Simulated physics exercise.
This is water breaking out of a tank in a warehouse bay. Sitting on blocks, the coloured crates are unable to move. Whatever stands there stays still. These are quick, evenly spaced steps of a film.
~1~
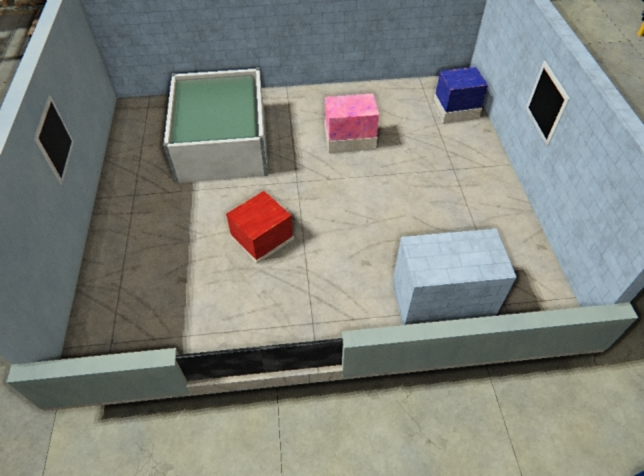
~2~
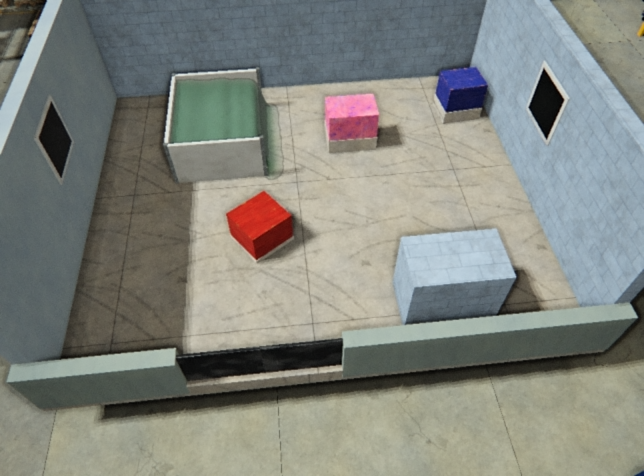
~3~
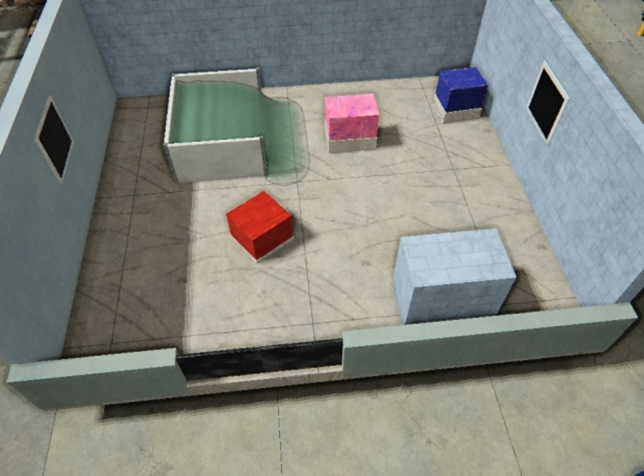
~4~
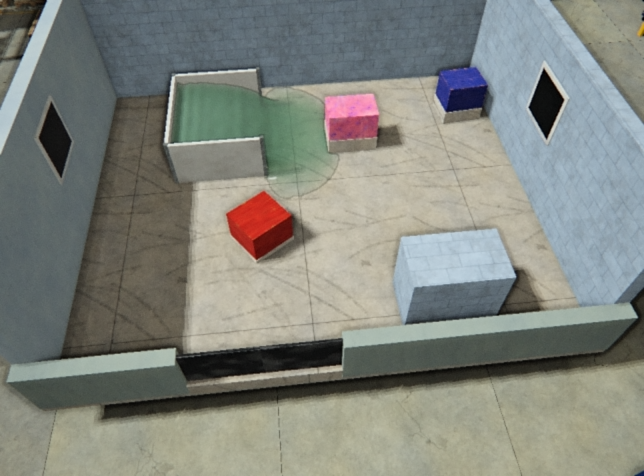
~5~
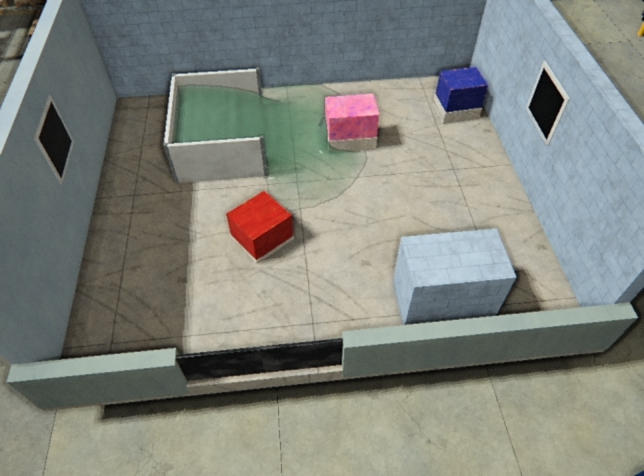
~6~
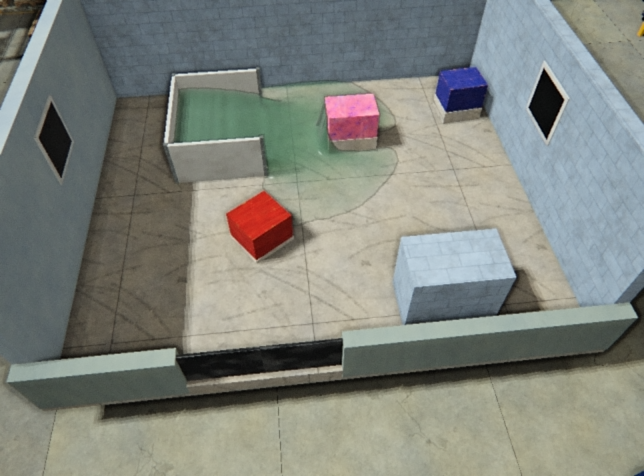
Green-tinted water pouring from the right side of a tank in a walled bay, spreading across the floor around a pink crate.
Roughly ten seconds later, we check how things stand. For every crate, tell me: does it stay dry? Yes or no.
Here is how it goes: The red crate, no, it gets wet; the pink crate, no, it gets wet; the blue crate, no, it gets wet.
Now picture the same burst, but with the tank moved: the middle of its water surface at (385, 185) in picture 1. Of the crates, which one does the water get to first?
Answer: The blue crate.
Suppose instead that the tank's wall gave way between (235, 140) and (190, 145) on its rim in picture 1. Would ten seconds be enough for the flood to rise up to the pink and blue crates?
Note: Pink crate is left dry; blue crate is left dry.
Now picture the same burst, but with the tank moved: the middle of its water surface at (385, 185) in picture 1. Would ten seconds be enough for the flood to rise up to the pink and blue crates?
The pink crate is not reached, and the blue crate is reached.
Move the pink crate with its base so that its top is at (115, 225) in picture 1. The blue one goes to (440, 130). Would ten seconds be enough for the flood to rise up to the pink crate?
I'd say the pink crate is missed.
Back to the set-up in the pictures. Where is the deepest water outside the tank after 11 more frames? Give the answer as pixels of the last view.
That would be (469, 85).
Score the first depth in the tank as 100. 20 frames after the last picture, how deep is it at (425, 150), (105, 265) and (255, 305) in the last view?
Approx. values, in order: 8 %, 0 %, 0 %.
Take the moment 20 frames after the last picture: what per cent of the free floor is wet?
That's roughly 60 per cent.
A moment on, water covers 35 % of the floor; the red crate water round its plinth, the pink crate water round its plinth, the blue crate water round its plinth.
Next, water covers 50 % of the floor; the red crate water round its plinth, the pink crate water round its plinth, the blue crate water round its plinth.
Then, water covers 60 % of the floor; the red crate water round its plinth, the pink crate water round its plinth, the blue crate water round its plinth.
Later, water covers 75 % of the floor; the red crate water round its plinth, the pink crate water round its plinth, the blue crate water round its plinth.
In the end, water covers 95 % of the floor; the red crate was topped, the pink crate was topped, the blue crate was topped.
